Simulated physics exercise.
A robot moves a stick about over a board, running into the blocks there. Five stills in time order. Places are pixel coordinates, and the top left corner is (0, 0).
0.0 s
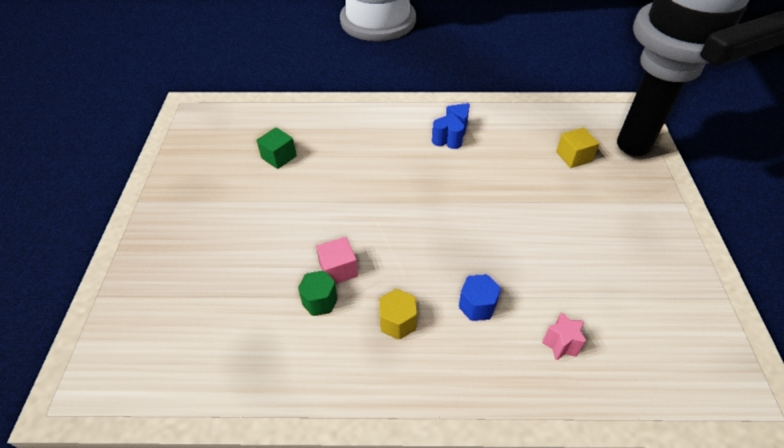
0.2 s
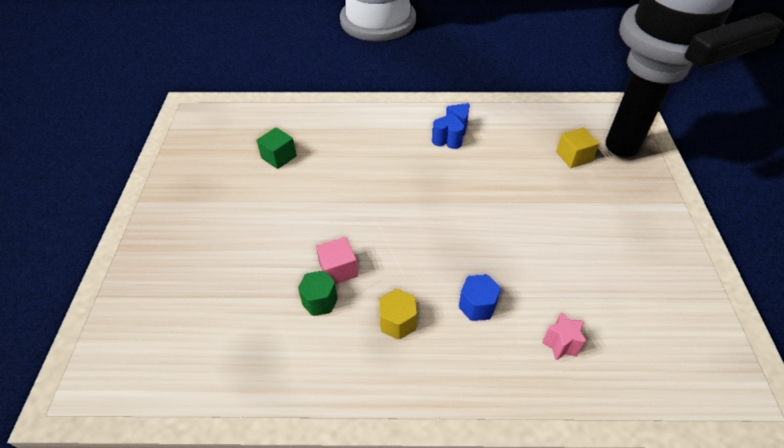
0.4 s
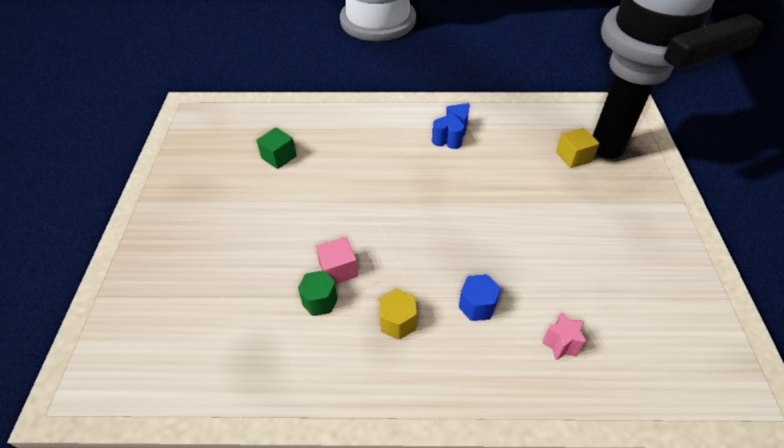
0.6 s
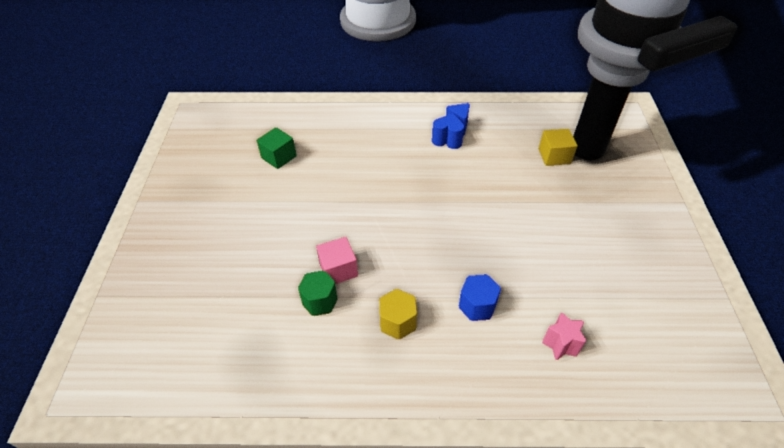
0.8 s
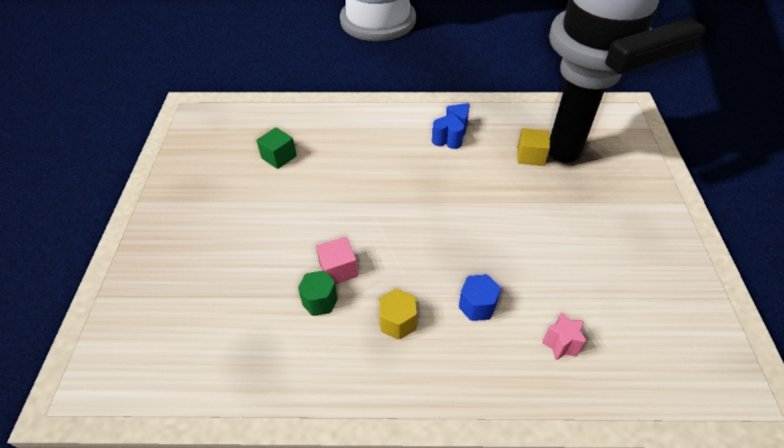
A black stick held by a robot arm moves left across the upper right of a wooden board toward a yellow square block. It meets the block and pushes it a short way left, toward the paired blue pieces, while the green, pink, blue and other yellow blocks stay still.
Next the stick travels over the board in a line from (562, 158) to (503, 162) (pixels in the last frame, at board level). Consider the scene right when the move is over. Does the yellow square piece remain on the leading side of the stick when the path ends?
Yes, that is what happens.
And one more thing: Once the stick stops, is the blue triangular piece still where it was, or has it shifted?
It gets no push and keeps its place.
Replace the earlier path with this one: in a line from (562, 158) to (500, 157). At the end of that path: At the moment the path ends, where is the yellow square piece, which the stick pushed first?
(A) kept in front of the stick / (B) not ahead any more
The answer is A.
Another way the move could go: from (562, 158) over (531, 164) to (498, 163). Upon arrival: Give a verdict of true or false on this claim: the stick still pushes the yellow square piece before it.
This is true.
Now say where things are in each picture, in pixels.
Lower end of the stick at (633, 146), tops of blocks, blue heart-shaped block at (449, 122), blue triangular piece at (460, 109), yellow square piece at (580, 138), in the first picture.
Stick at (622, 147), blocks as before, in the second picture.
Stick at (606, 148), blocks as before, in the third picture.
Stick at (587, 150), yellow square piece at (560, 138), in the fourth picture.
Stick at (563, 152), blue heart-shaped block at (449, 122), blue triangular piece at (460, 109), yellow square piece at (536, 137), in the fifth picture.
The first path, step by step. Halfway along, stick at (534, 155); yellow square piece at (505, 138).
At the end, stick at (504, 156); blue heart-shaped block not moved; blue triangular piece not moved; yellow square piece at (475, 138), turned 20° clockwise.
